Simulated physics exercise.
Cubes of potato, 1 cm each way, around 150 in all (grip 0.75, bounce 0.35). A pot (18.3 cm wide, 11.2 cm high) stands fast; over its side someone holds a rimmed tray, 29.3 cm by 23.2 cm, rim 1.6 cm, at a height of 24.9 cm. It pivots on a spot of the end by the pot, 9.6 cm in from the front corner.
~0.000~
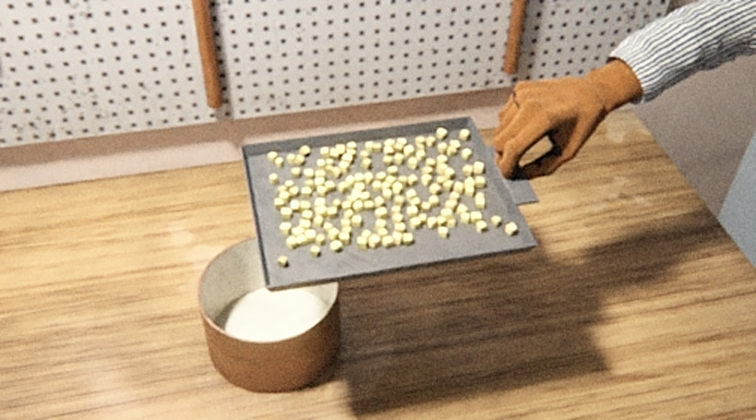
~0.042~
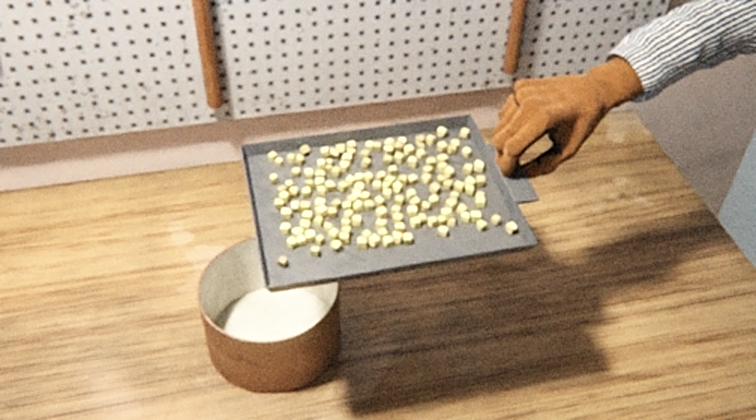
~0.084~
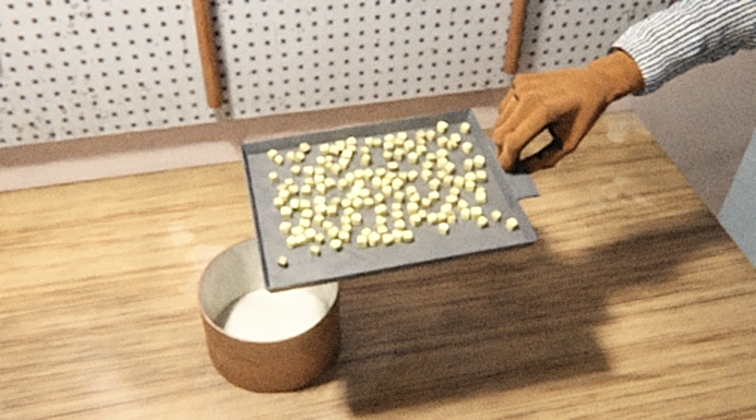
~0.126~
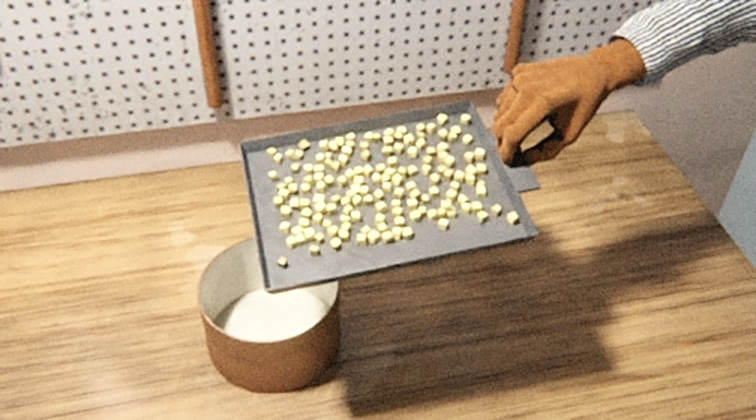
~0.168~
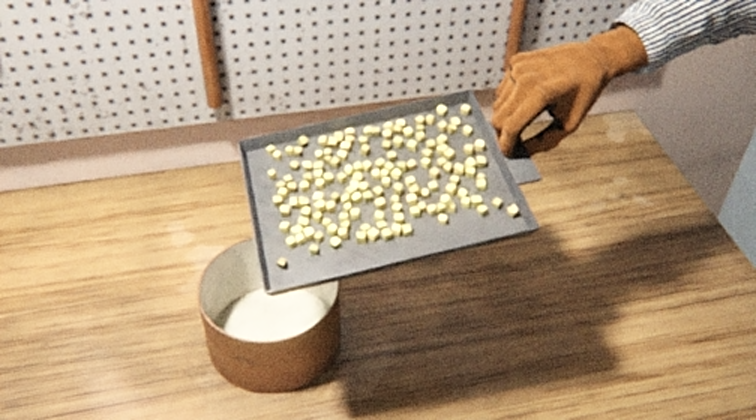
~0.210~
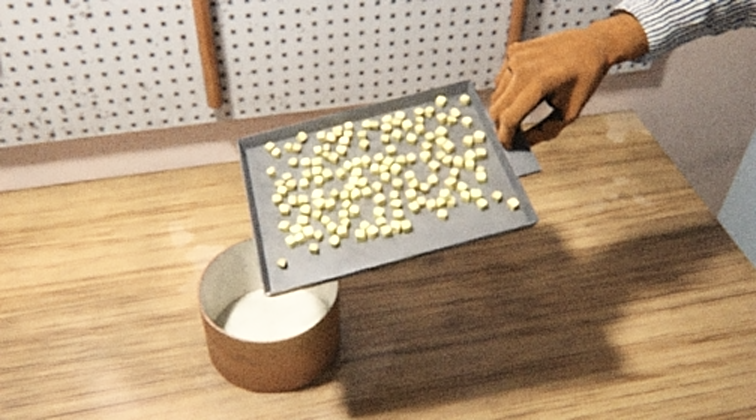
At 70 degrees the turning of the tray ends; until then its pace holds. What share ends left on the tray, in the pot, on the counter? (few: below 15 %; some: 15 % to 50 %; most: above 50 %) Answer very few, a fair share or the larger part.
Tray: A fair share, pot: Very few, counter: The larger part.
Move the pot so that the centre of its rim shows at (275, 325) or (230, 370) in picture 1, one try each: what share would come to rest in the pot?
About 30 and 70 per cent.
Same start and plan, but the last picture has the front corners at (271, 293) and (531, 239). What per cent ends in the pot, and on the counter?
Pot 0, counter 65.
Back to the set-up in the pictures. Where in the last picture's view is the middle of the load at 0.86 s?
Near (276, 251).
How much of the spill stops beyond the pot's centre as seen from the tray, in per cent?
About 90 per cent.
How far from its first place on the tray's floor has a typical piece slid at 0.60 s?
Some 2 cm.
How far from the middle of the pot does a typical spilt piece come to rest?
Roughly 26 cm.
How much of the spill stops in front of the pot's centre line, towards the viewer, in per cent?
About 100 per cent.
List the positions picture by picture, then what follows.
The first picture shows tray tilt 0 degrees, front corners at (270, 282) and (530, 241); middle of the pieces at (377, 186); pot at (269, 285).
The second picture shows tray tilt 1 degrees, front corners at (270, 283) and (531, 240); middle of the pieces at (377, 186).
The third picture shows tray tilt 2 degrees, front corners at (270, 284) and (531, 236); middle of the pieces at (377, 183).
The fourth picture shows tray tilt 5 degrees, front corners at (269, 285) and (532, 231), lowest corner left front; middle of the pieces at (377, 179).
The fifth picture shows tray tilt 8 degrees, front corners at (269, 287) and (532, 224), lowest corner left front; middle of the pieces at (376, 174).
The sixth picture shows tray tilt 11 degrees, front corners at (269, 289) and (532, 218), lowest corner left front; middle of the pieces at (375, 170); pot at (269, 285). The tray's pace is about 75 degrees a second.
After 0.60 s, tilt 40 degrees; the tray holds 100 %, the pot 0 %.
Then, at 0.86 s, tilt 59 degrees; the tray holds 90 %, the pot 0 %.
After 1.22 s, tilt 70 degrees; the tray holds 30 %, the pot 5 %.
In the end, at 2.7 s, tray 25 %, pot 5 %, counter 65 %.
